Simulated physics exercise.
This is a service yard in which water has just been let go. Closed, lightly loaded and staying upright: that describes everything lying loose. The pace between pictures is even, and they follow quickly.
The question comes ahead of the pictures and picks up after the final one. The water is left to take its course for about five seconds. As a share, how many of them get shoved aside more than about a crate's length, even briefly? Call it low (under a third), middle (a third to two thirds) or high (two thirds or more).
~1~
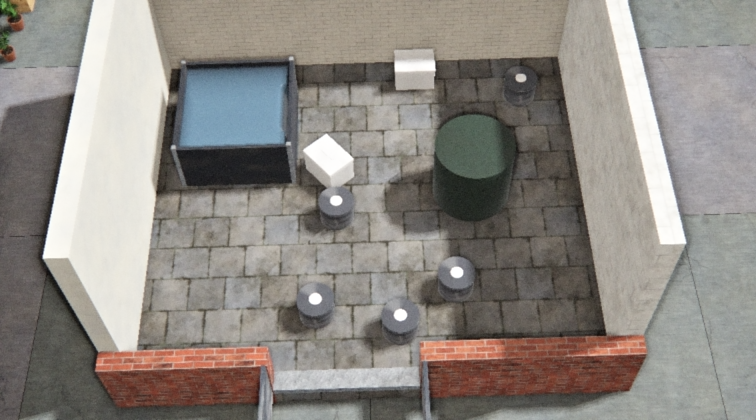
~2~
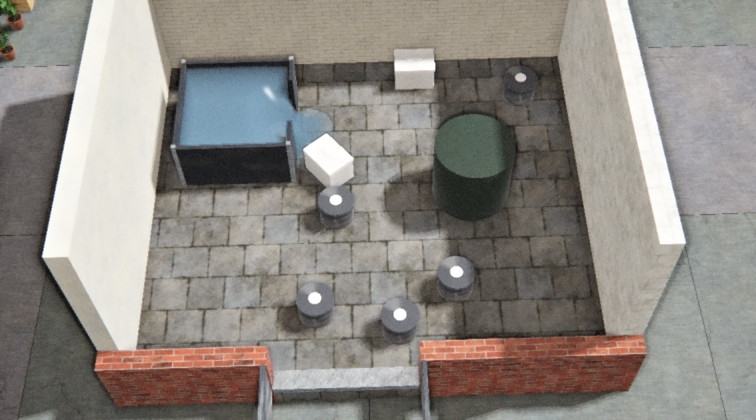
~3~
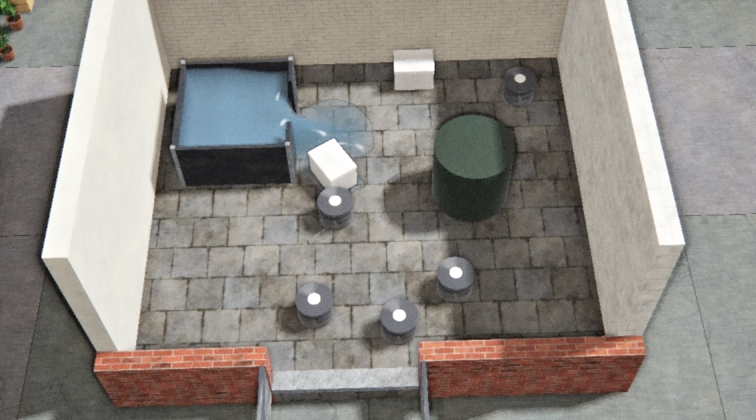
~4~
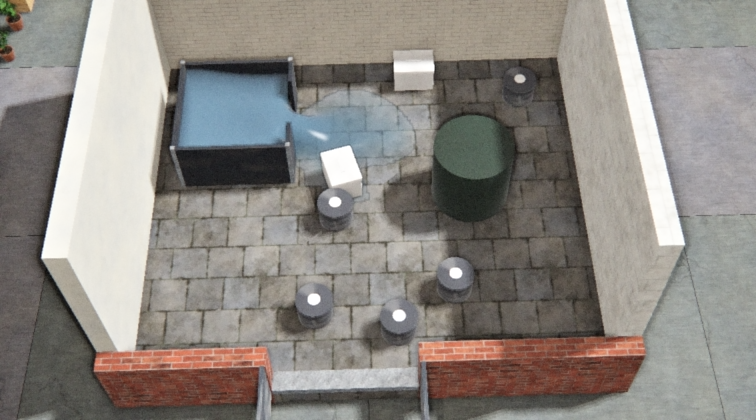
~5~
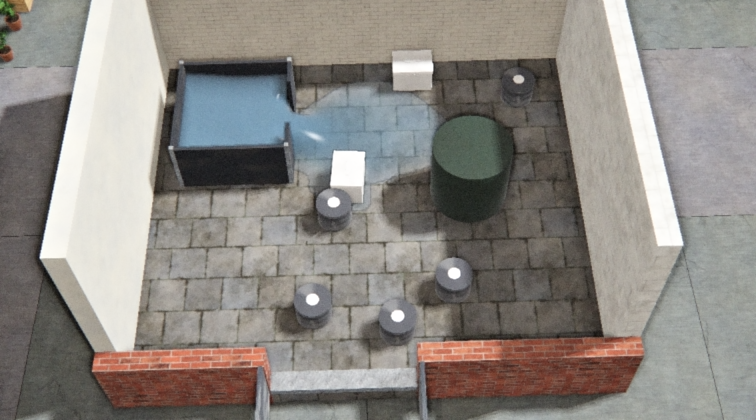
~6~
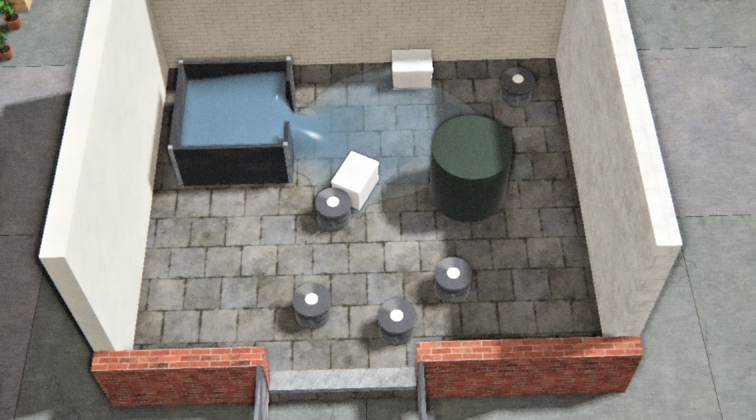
Middle.
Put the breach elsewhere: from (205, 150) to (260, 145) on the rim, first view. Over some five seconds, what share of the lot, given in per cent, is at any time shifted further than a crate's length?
Near 30 in a hundred.
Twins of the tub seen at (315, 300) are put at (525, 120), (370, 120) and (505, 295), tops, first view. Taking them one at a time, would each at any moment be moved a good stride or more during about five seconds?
Shoved clear, shoved clear, stays put.
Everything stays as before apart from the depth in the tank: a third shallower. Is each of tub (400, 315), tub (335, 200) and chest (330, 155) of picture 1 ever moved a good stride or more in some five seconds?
Going through them, I'd say never got there, then never got there, then got there.
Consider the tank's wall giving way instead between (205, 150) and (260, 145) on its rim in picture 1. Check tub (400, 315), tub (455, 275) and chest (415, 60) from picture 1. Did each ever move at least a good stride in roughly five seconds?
The first: Got that far; the second: Never got that far; the third: Never got that far.
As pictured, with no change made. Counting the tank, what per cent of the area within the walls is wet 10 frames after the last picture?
Something close to 55 per cent.
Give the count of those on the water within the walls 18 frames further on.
That would be 3.
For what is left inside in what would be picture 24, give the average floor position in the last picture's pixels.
Their centre sits close to (429, 238) on the floor of the last picture.
A moment on, 1 of 7 are well off their spots; 1 afloat.
Next, 2 of 7 are well off their spots; 3 afloat.
Later, 4 of 7 are well off their spots; 3 afloat.
In the end, 3 of 7 are well off their spots, and 4 have been at some point; 4 afloat.
